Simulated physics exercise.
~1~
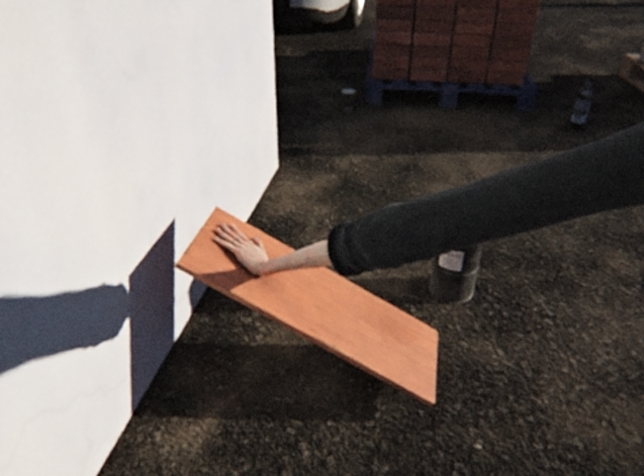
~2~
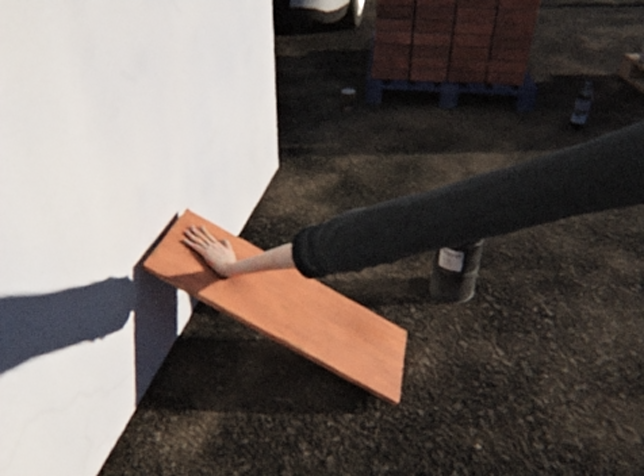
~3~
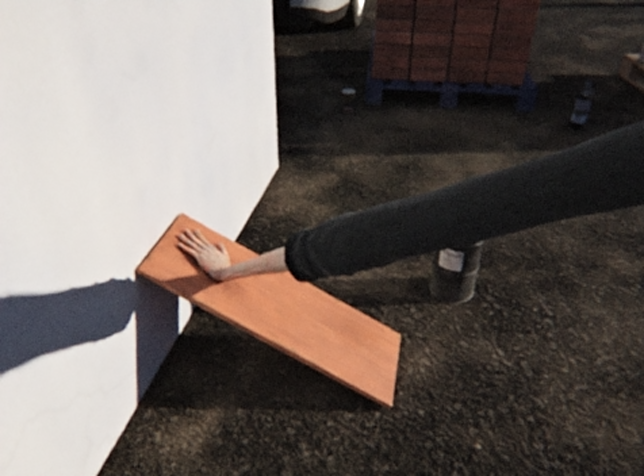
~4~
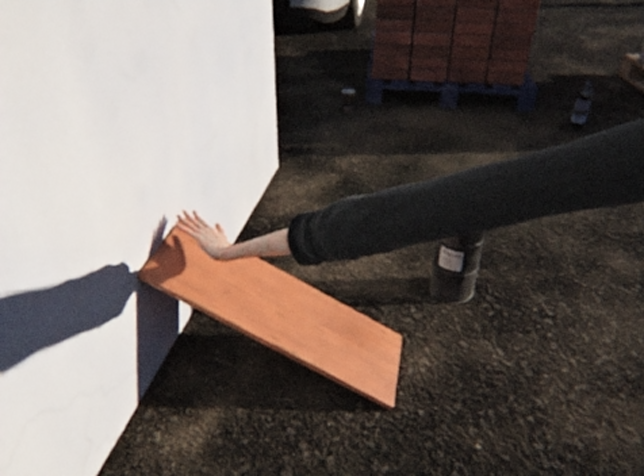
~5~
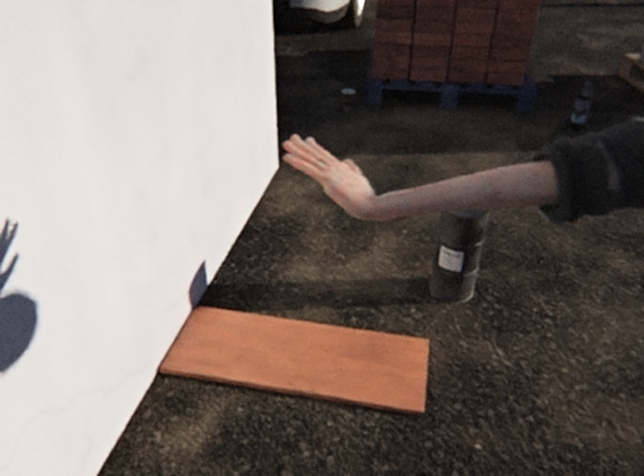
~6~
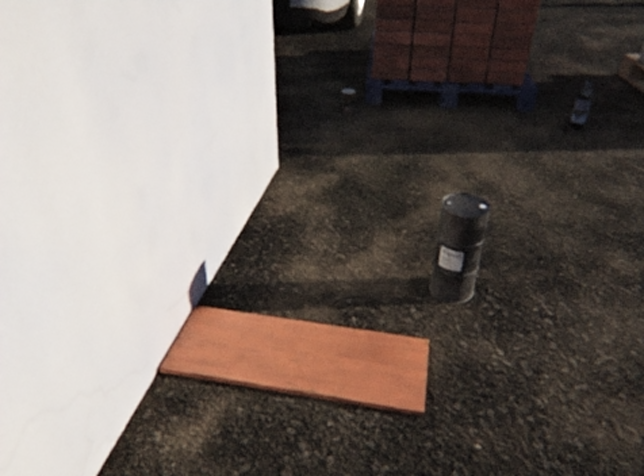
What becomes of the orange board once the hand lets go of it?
It does not stay propped against the wall. It slips down and ends up lying flat on the ground.
